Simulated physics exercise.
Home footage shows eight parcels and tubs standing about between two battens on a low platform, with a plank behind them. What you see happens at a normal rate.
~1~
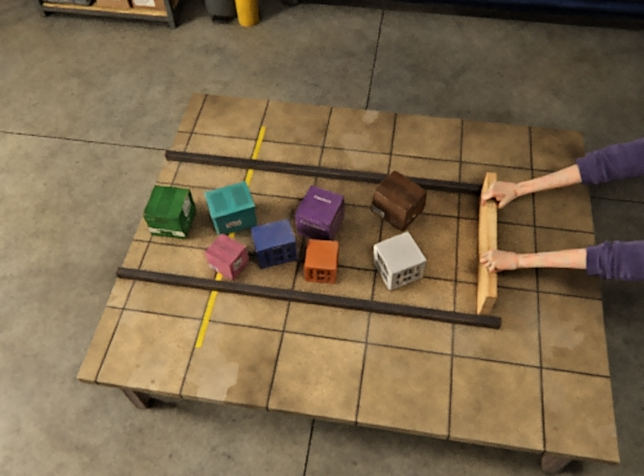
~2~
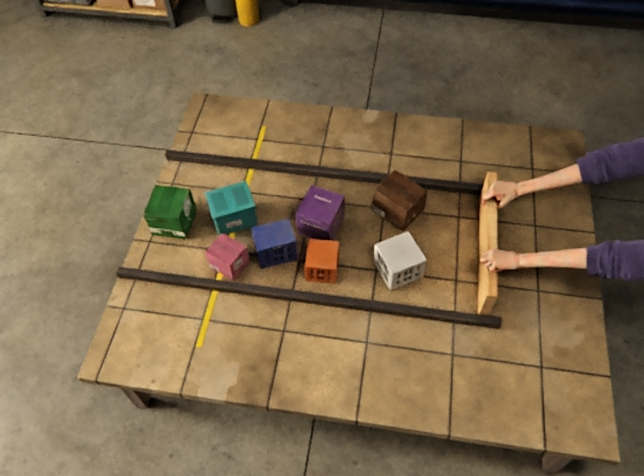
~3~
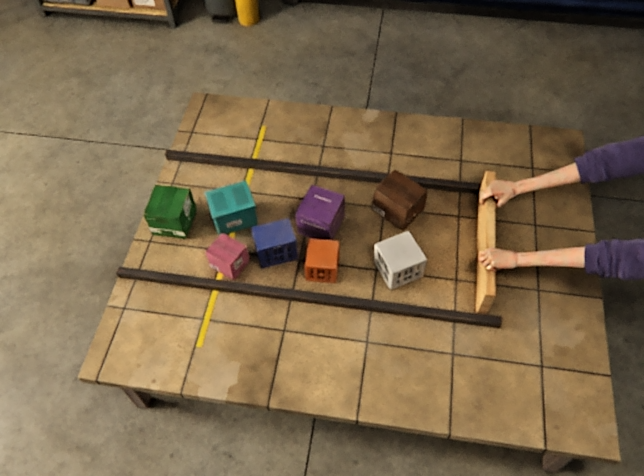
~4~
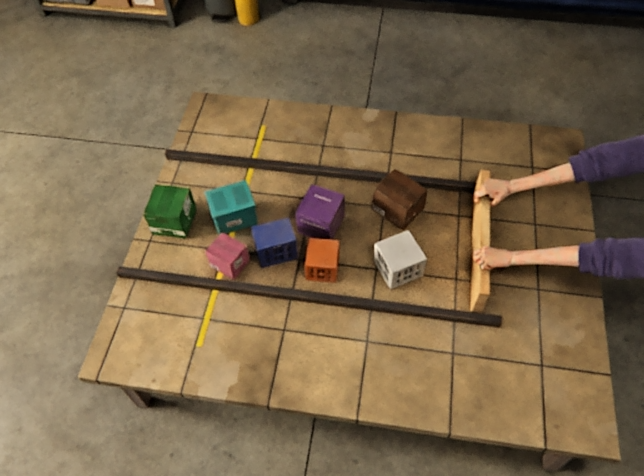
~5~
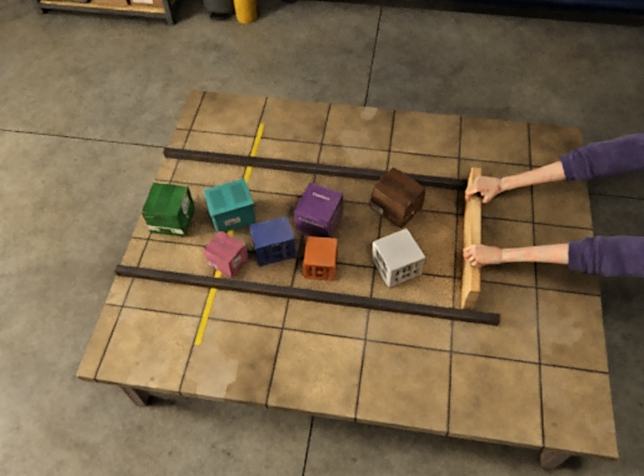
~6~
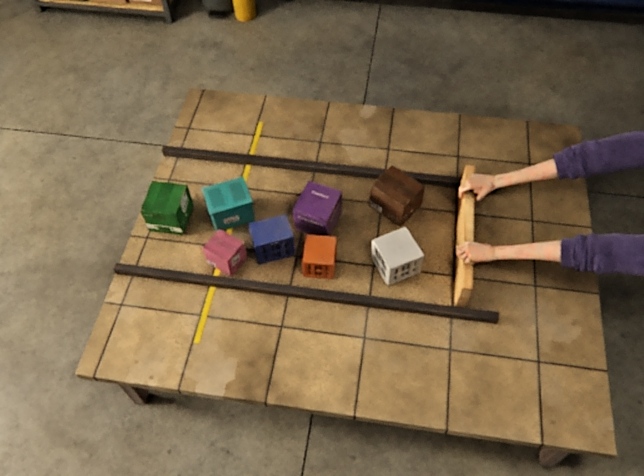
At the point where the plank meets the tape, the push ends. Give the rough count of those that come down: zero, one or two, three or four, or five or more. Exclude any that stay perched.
I reckon the ones pushed off reach one but not past two.
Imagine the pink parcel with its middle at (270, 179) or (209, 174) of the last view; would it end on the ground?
Taking the two places in turn, it holds; holds.
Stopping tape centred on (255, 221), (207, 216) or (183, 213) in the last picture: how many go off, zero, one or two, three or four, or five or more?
Taking them in turn, just one or two; three or four; at least five.
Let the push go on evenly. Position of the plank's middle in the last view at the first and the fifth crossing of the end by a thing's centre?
About (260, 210), then about (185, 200).
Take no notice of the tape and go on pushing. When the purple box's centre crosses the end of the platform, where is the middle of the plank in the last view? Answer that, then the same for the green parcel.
The purple box puts it at (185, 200), the green parcel at (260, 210).
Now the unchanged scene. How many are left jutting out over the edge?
That adds up to 2.
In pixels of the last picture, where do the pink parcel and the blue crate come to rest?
Pink parcel: (141, 249); blue crate: (149, 213).
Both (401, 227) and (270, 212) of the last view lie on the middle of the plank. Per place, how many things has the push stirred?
The count is 2 at the first point and 8 at the second.
A little later, none off yet; green parcel at rest near (168, 208); turquoise tote at rest near (230, 205); pink parcel at rest near (225, 253).
Next, none off yet; green parcel at rest near (168, 208); turquoise tote shifted a little near (213, 200); pink parcel shifted about its own width near (186, 251).
When it is over, the number that fall off is one or two; down, green parcel.
